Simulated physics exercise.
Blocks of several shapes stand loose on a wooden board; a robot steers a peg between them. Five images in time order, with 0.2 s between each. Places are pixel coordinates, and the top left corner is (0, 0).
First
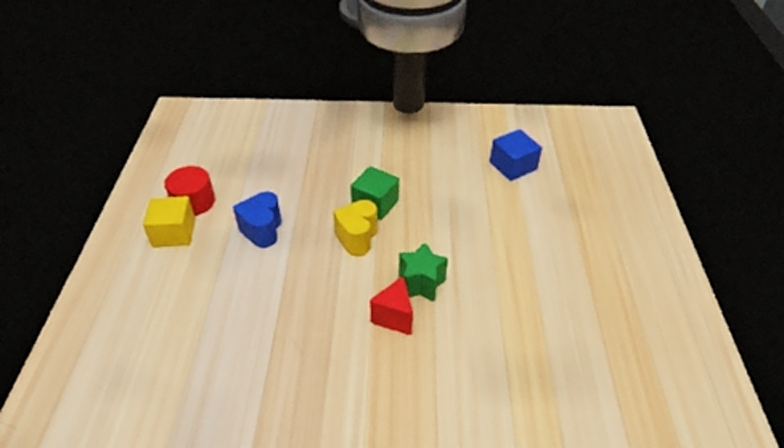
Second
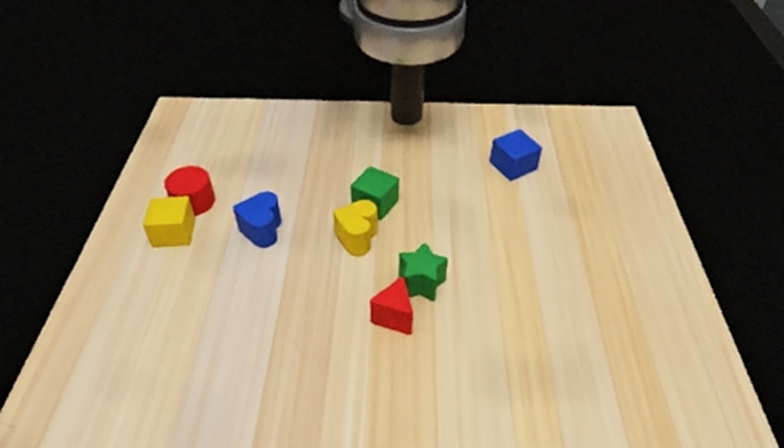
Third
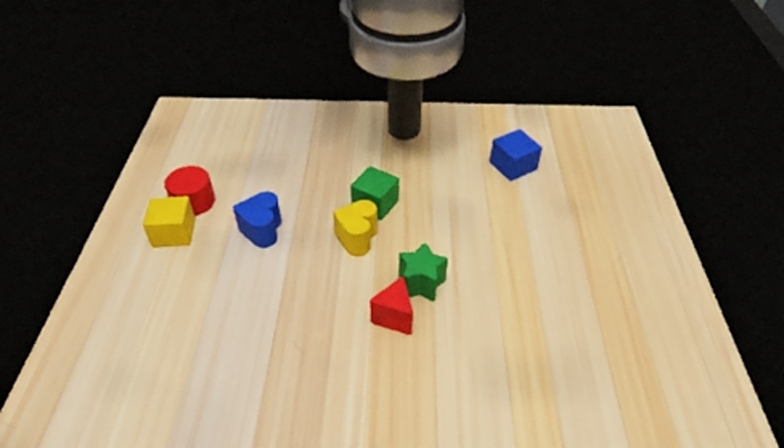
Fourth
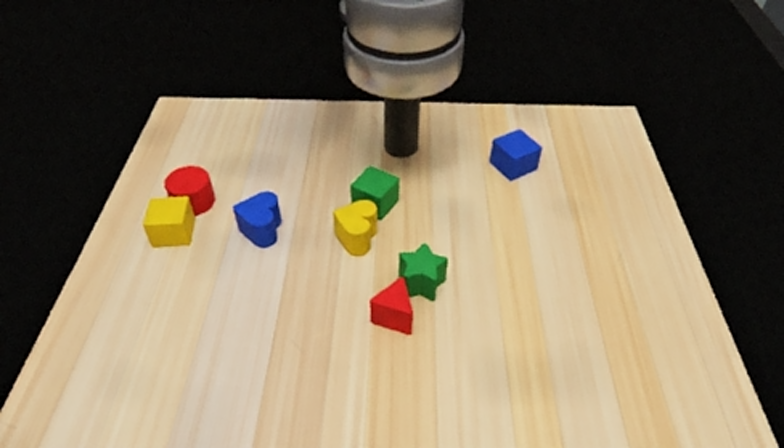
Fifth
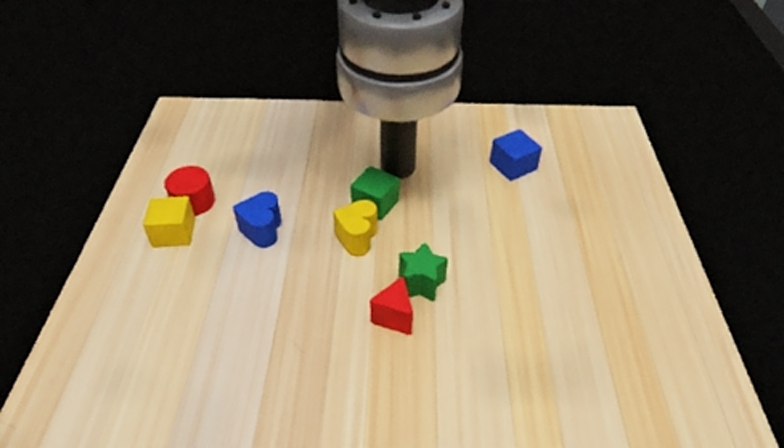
In this clip, red, yellow, blue and green blocks of various shapes sit motionless on a wooden board while a robot's dark peg moves a short way from the far edge toward the viewer, nearing the green cube.
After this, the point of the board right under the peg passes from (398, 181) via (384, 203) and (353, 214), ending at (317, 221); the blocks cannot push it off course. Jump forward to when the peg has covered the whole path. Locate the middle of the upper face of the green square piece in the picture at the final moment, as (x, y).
I'd expect the centre of its top face to be at (336, 223).
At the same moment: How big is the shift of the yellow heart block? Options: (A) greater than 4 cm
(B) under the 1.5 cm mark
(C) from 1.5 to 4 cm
I choose A.
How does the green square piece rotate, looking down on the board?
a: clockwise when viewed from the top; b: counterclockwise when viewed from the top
It's b.
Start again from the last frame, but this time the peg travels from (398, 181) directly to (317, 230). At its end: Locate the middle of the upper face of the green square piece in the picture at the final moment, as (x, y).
The green square piece ends near (333, 232).
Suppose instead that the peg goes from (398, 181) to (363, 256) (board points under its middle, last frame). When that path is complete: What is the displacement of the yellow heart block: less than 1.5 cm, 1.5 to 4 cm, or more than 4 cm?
Moves over 4 cm.
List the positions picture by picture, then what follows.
The first frame shows peg's lower end (409, 105); blue heart block (258, 208); yellow heart block (356, 215); green square piece (375, 181).
The second frame shows peg (407, 116); blocks still.
The third frame shows peg (404, 131); blocks still.
The fourth frame shows peg (401, 148); blocks still.
The fifth frame shows peg (398, 168); blue heart block (258, 208); yellow heart block (356, 215); green square piece (375, 181).
The first path, step by step. One third of the way, peg (384, 190); yellow heart block (343, 231), turned 15° clockwise; green square piece (362, 202).
Two thirds of the way, peg (352, 202); yellow heart block (330, 248), turned 25° clockwise; green square piece (343, 219), turned 35° anticlockwise.
At the end, peg (316, 208); blue heart block still; yellow heart block (329, 254), turned 20° clockwise; green square piece (336, 223), turned 45° anticlockwise.
